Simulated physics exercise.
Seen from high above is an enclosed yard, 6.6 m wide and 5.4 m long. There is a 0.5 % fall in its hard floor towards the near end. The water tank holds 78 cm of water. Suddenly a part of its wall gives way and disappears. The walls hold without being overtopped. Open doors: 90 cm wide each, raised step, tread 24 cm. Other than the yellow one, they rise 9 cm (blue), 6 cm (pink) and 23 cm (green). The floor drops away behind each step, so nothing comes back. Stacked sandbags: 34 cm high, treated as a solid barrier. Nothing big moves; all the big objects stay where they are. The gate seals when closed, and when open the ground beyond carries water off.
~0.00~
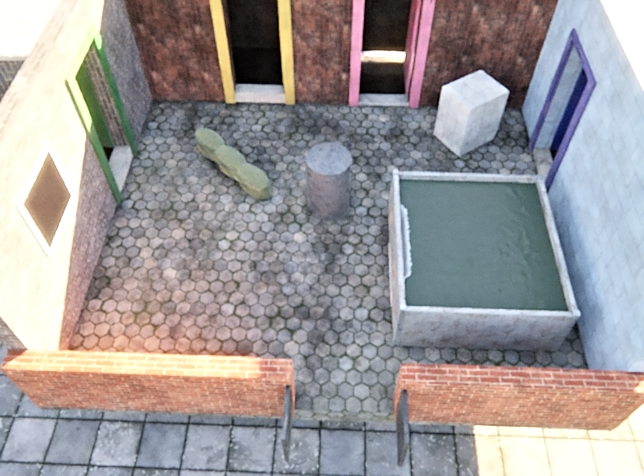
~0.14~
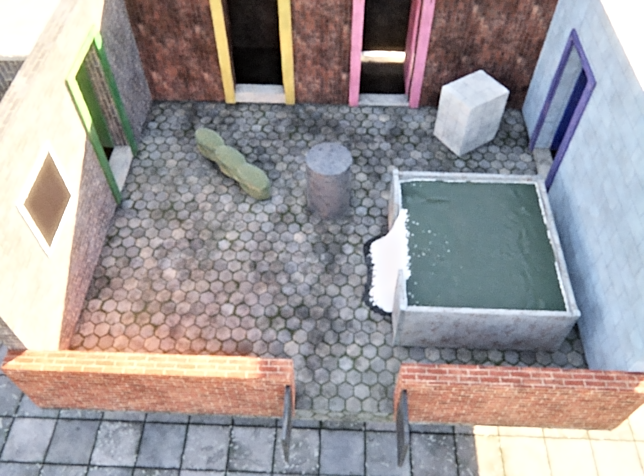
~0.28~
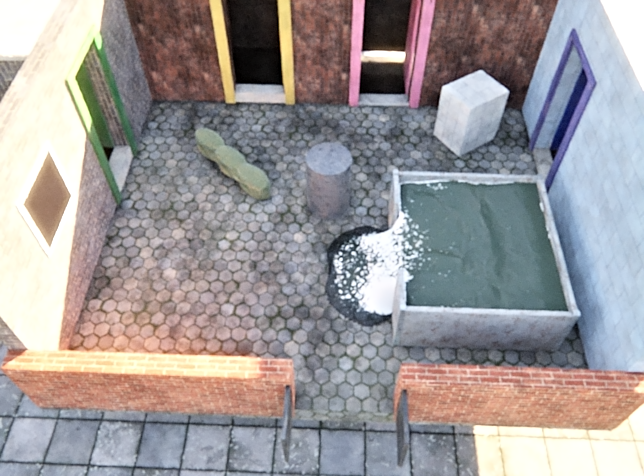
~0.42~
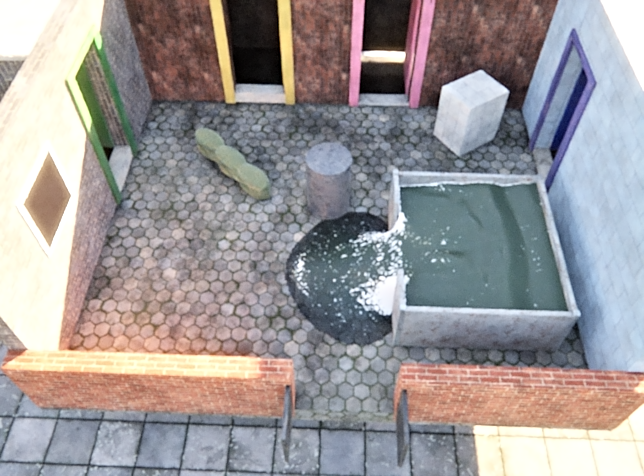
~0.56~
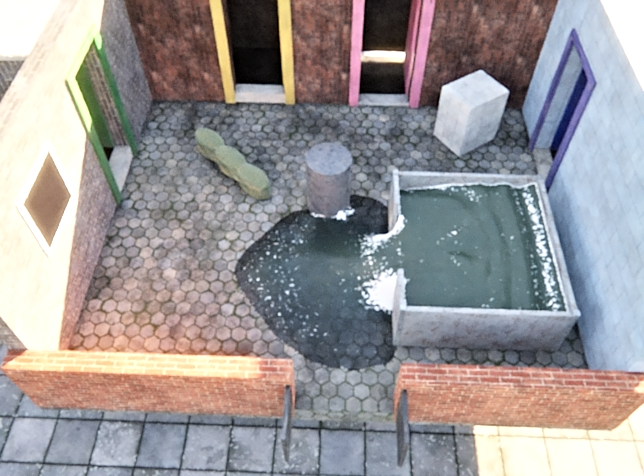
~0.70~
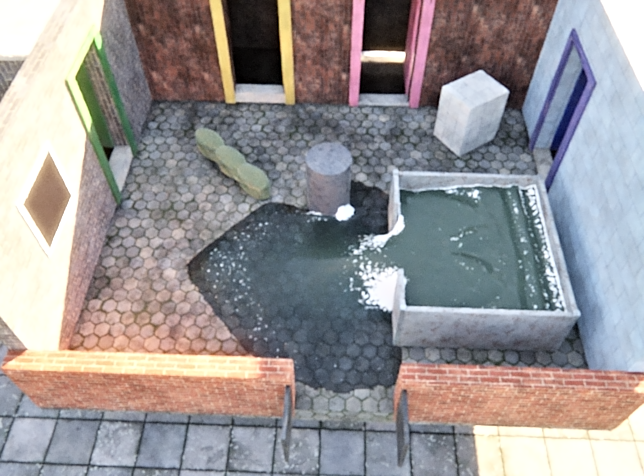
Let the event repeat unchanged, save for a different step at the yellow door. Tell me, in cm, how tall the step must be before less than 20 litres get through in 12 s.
It would have to be roughly 6.5 cm high.
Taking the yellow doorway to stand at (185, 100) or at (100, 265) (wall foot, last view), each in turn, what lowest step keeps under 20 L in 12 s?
First place around 21 cm, second around 25 cm.
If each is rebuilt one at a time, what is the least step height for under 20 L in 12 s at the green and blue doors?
Close to 19 cm (green) and close to 8.5 cm (blue).
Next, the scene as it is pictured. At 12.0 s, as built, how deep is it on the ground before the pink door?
Lab note: Depth approx. 9.5 cm.
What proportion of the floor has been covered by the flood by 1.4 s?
I'd say near 45 percent is wet.
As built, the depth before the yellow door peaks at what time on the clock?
It peaks at about 7.0 s.
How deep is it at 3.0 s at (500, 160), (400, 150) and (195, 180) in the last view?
Taking the spots in order: About 0, 1 and 2 centimetres.
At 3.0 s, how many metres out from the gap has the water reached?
5.4 metres.
After 1.4 s water covers 45 % of the floor, deepest (38 cm) near (377, 271); it has not reached the yellow door.
After 3.0 s water covers 50 % of the floor, deepest (36 cm) near (149, 371); it has not reached the yellow door.
After 12.0 s water covers 95 % of the floor, deepest (18 cm) near (439, 395); 6 cm at the yellow door, 0 litres in over its 20 cm step.
At the yellow door as built, the water arrived by 3.2 s and peaked near 10 cm at 7.2 s.
Run again over the same 12 s with other heights there, 39 litres in over 5 cm, 14 litres over 7 cm. The limit of 20 litres is kept from about 6.5 cm up.
